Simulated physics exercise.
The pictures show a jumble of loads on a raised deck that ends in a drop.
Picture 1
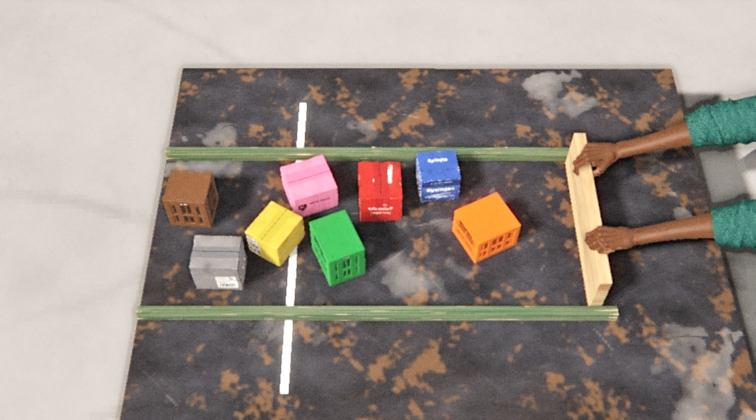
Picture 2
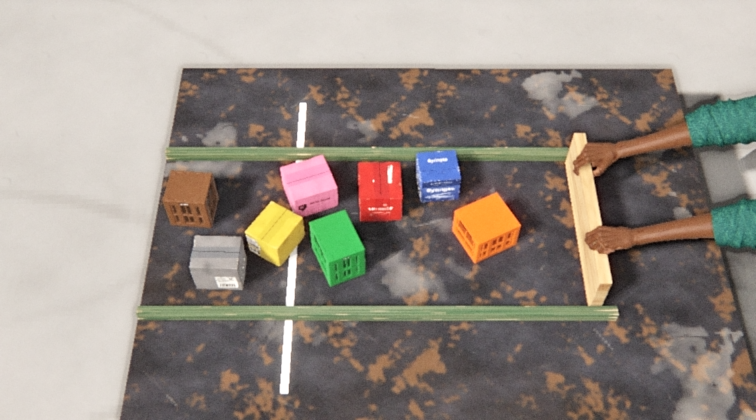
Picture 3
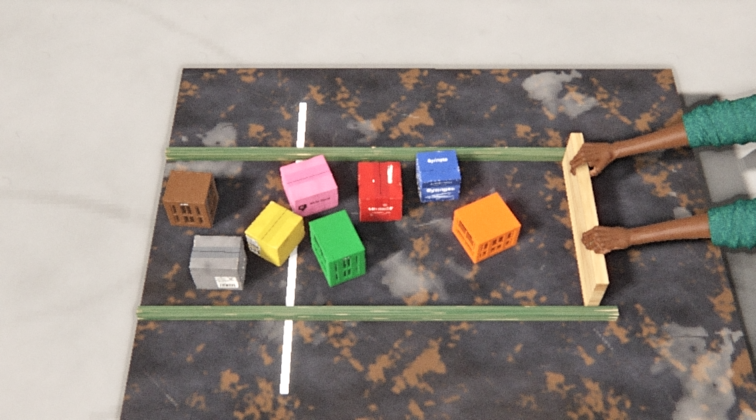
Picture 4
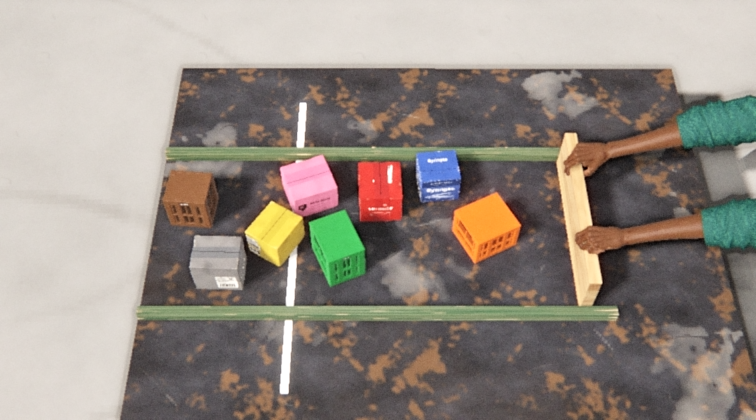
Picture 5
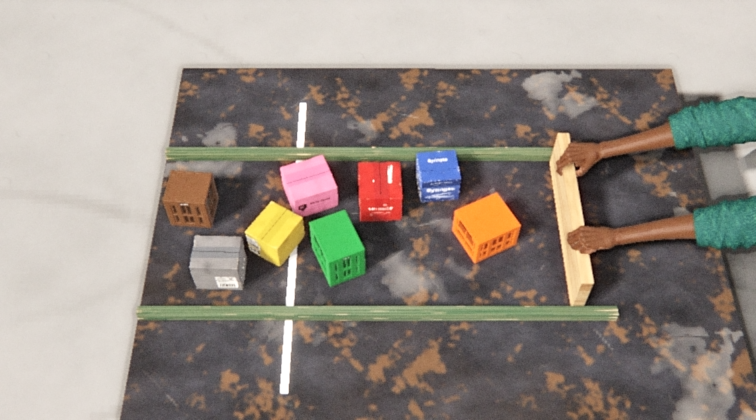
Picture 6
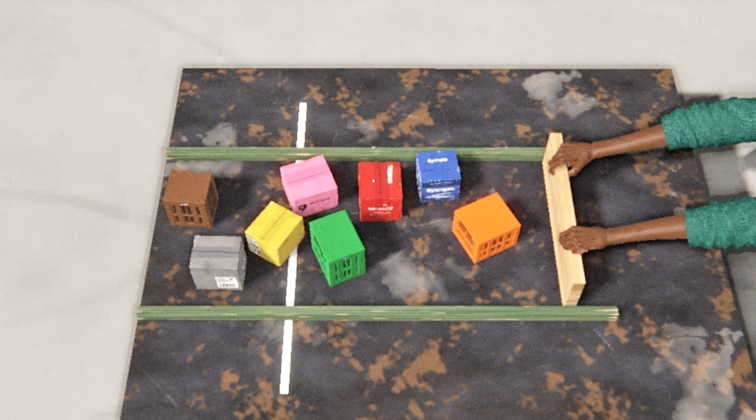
Two hands sliding a wooden plank slightly left between green rails, while colourful crates and boxes near a white line stay still.
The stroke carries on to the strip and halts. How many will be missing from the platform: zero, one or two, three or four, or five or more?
As it turns out, the number that fall off is zero.
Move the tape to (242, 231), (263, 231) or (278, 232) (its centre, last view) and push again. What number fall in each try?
Try by try, 2, 1 and 0.
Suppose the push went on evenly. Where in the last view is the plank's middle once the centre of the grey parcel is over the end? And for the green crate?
At (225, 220) for the grey parcel; at (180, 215) for the green crate.
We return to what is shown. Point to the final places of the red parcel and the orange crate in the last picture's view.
First (231, 186), then (270, 217).
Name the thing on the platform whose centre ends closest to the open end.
The brown crate ends nearest.
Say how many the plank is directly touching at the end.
It touches 3.
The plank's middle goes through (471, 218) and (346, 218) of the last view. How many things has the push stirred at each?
At the one place 1, at the other 6.
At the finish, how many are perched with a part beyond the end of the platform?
That would be 0.
Soon after, none off yet; brown crate at rest near (192, 199); grey parcel at rest near (219, 263); yellow parcel at rest near (276, 234).
In the end, the number that fall off is zero.
